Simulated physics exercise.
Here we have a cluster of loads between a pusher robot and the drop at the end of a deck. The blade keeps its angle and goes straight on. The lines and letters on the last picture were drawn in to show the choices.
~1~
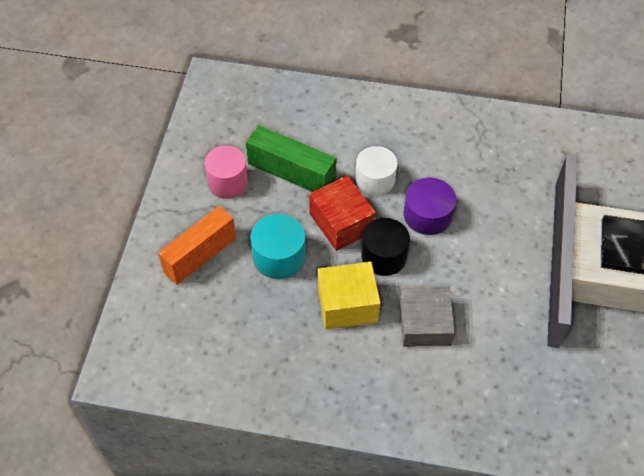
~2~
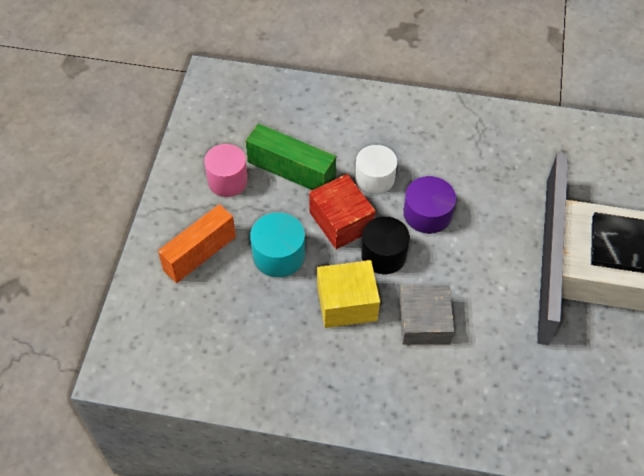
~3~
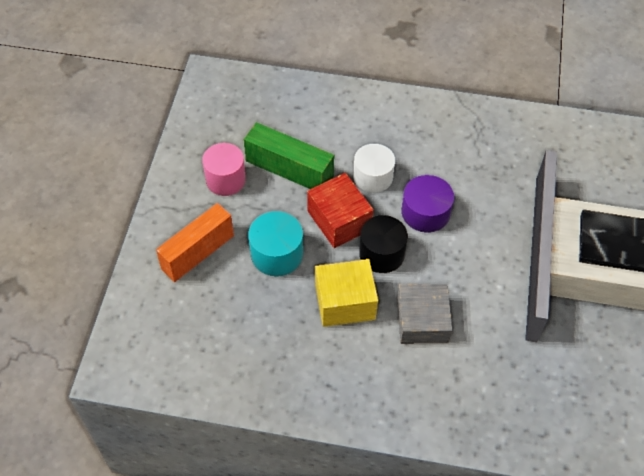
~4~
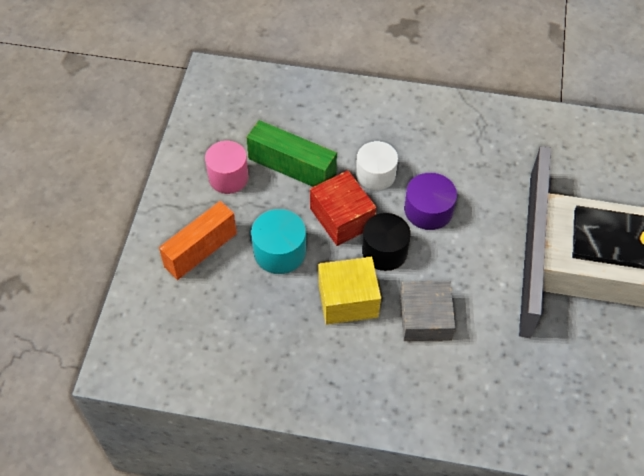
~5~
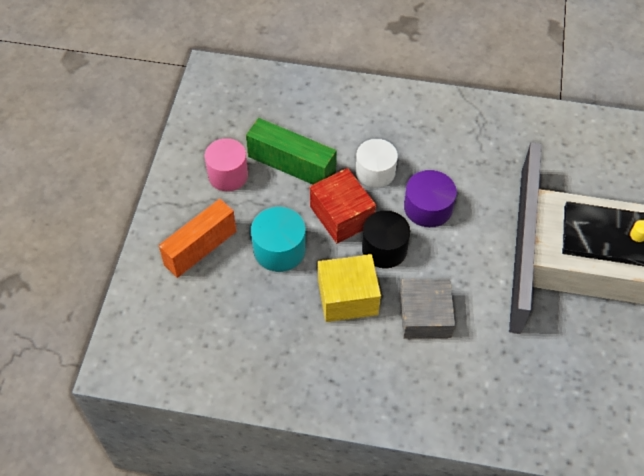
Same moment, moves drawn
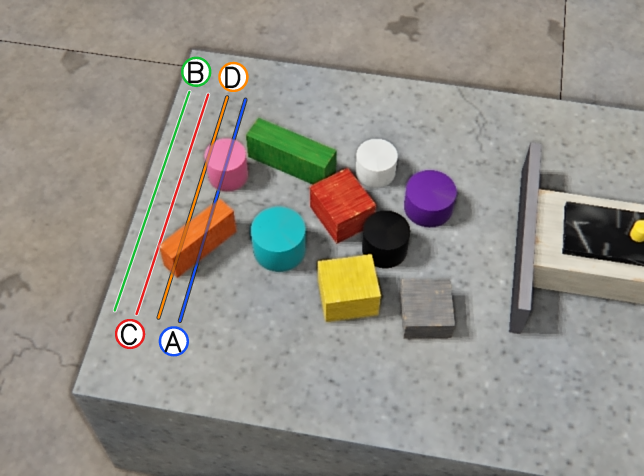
A robot with a flat grey pusher plate edged slowly left across a speckled stone deck, while the cluster of colourful blocks and canisters in front of it stayed where it was, untouched.
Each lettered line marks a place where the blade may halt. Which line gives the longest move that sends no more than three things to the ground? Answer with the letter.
A is the last line within the limit.
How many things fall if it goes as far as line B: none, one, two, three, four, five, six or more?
By then, six or more.
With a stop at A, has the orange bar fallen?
Yes.
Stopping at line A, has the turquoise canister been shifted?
Yes.
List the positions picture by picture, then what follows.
Robot (639, 245); turquoise canister (279, 247); grey crate (426, 316), in the first frame.
Robot (629, 243); green bar (291, 160), in the second frame.
Robot (617, 240); purple canister (427, 204), in the third frame.
Robot (610, 236); pink canister (228, 167), in the fourth frame.
Robot (600, 232); white canister (377, 163); red crate (342, 206); turquoise canister (279, 239), in the fifth frame.
On the copy, A at (215, 202); B at (155, 192); C at (175, 196); D at (196, 199).
On A. First, robot (483, 214); white canister (369, 159); grey crate (370, 298).
Then, robot (368, 197); orange bar (178, 233); pink canister (222, 162).
Finally, robot (282, 184); orange bar over the edge; pink canister over the edge; two fallen.
By contrast, B drops nine; C drops six; D drops six.
